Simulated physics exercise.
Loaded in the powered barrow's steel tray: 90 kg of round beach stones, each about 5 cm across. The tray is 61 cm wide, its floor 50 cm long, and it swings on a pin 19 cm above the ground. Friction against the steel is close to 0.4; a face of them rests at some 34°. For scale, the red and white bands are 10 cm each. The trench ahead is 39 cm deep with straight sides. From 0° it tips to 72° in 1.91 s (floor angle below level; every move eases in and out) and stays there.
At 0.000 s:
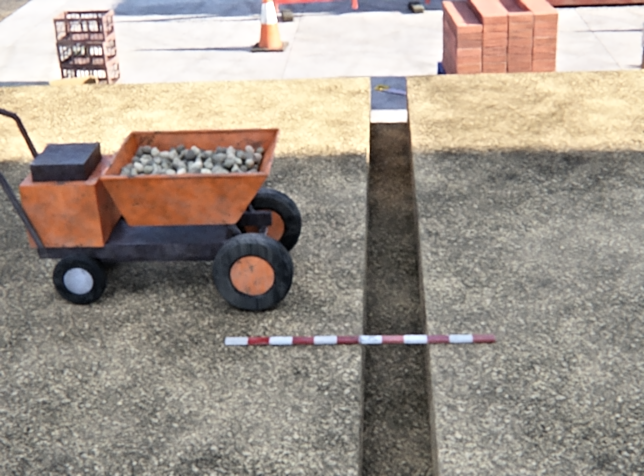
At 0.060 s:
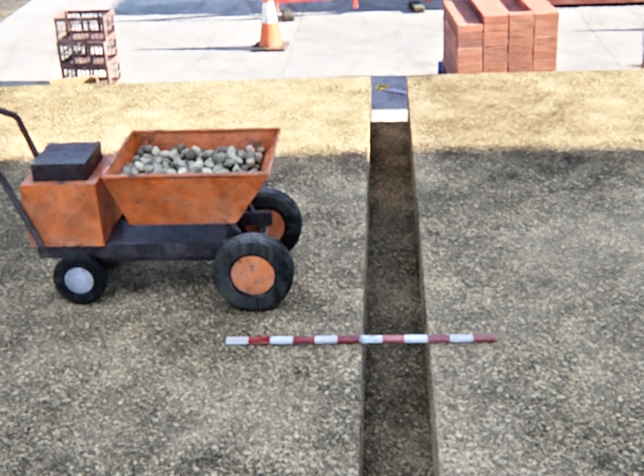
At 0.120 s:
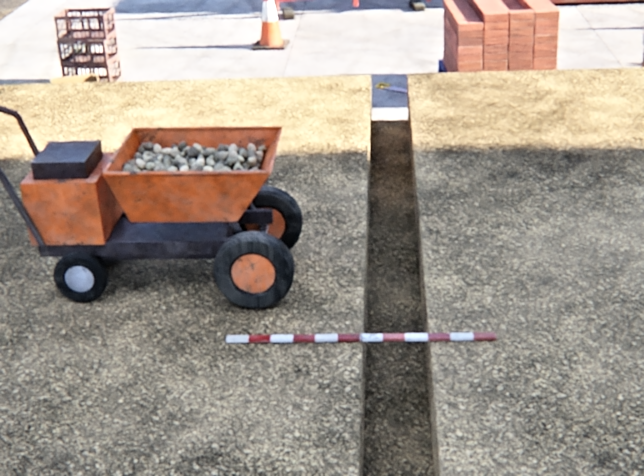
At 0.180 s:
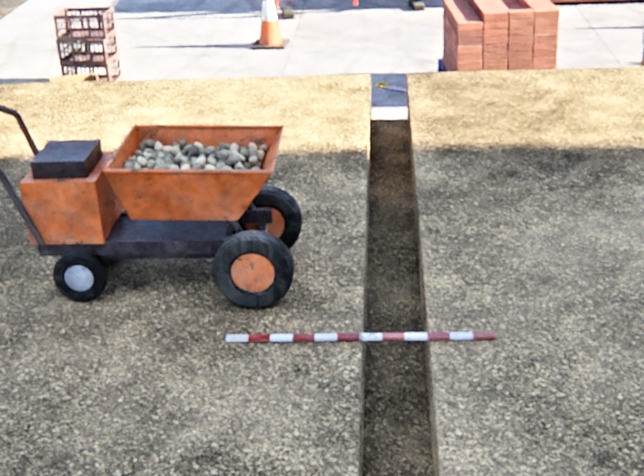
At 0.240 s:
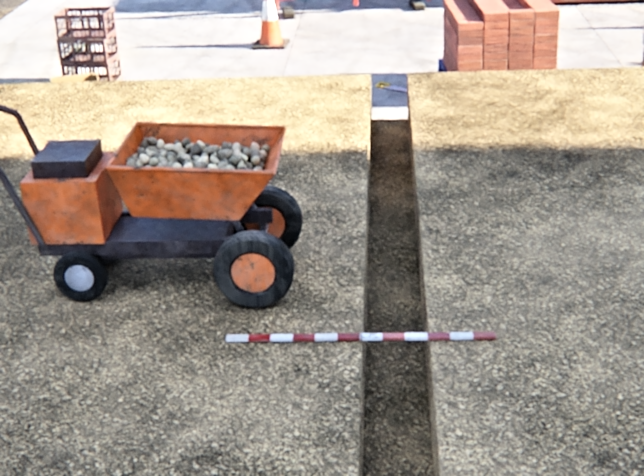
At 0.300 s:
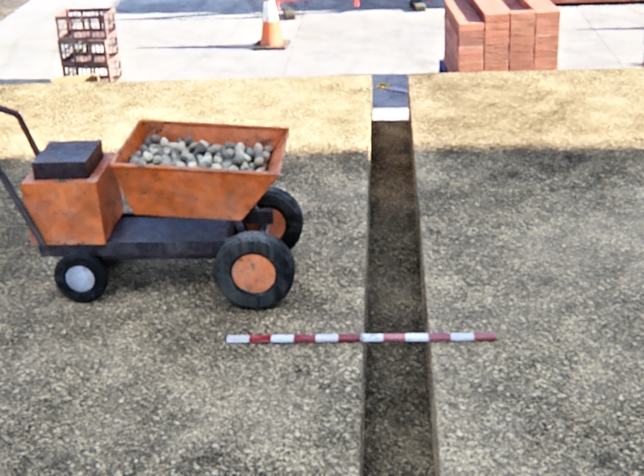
The orange tray full of grey stones on a small wheeled barrow tilted slightly, its back end rising a little toward the right, while the barrow stayed still beside a narrow, straight trench.
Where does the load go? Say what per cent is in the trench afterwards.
Roughly 92 per cent ends in the trench.
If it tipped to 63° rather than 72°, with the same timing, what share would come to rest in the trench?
Then about 85 per cent.
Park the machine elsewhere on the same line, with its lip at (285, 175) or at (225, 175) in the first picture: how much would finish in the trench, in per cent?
First some 70, then 85 per cent.
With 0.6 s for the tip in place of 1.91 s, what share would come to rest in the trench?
It would be near 55 per cent.
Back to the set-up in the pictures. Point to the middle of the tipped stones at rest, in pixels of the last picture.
Around (401, 330).
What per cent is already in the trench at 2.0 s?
Some 55 per cent.
After 1.4 s the floor is at 61°; 96 % in the tray, 4 % in the trench; the foremost stones are at (383, 231).
After 2.0 s the floor is at 72°; 39 % in the tray, 55 % in the trench, 6 % past the trench; the foremost stones are at (477, 273).
After 2.4 s the floor is at 72°; 16 % in the tray, 76 % in the trench, 8 % past the trench; the foremost stones are at (515, 281).
After 4.3 s the floor is at 72°; 0 % in the tray, 92 % in the trench, 8 % past the trench; the foremost stones are at (519, 278).
